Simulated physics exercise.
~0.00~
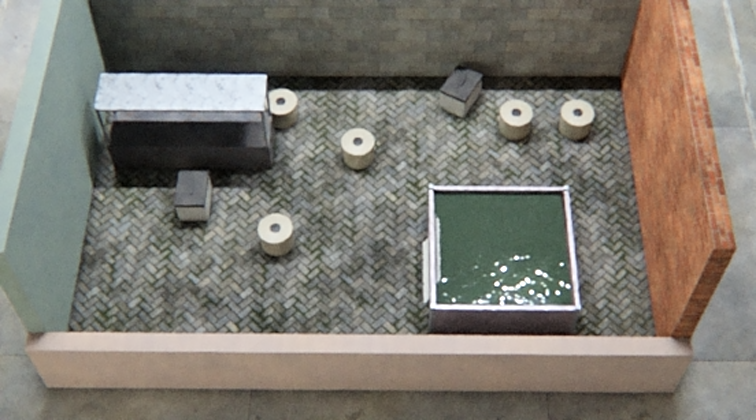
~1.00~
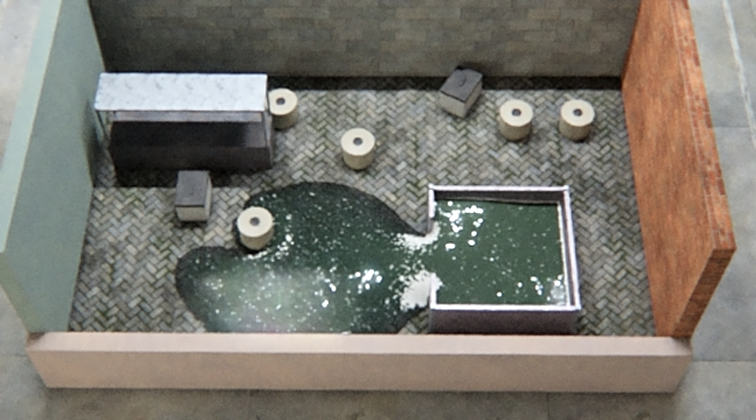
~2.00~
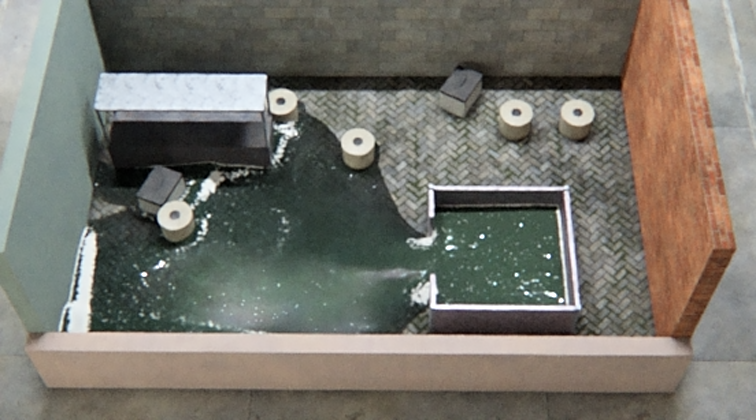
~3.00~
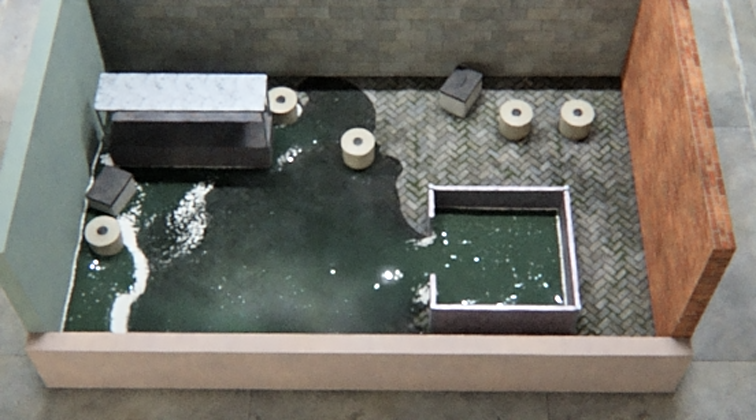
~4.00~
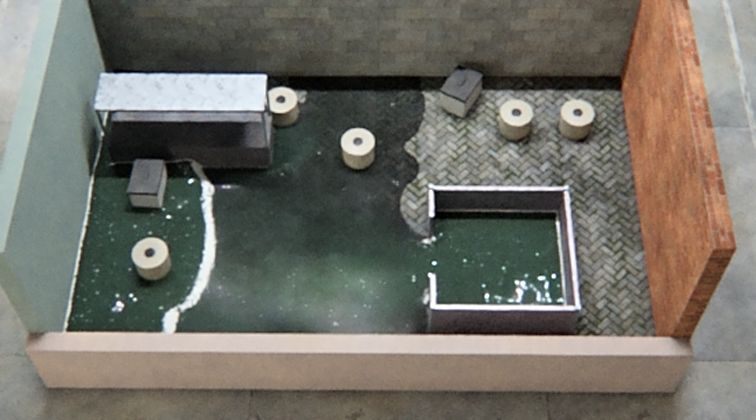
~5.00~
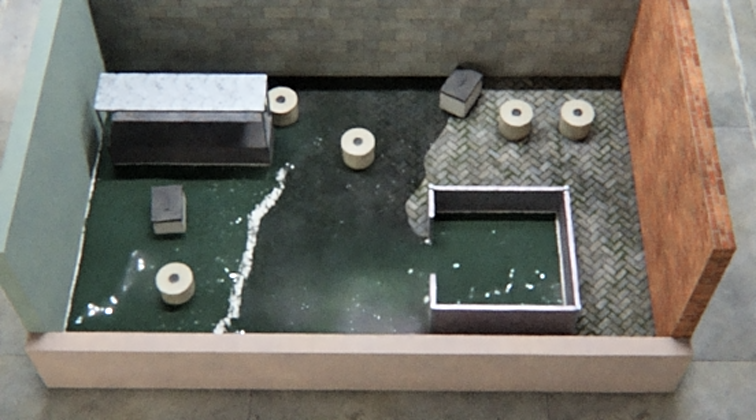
Green water bursts from the tank, carries a tub and a chest left, then back right.
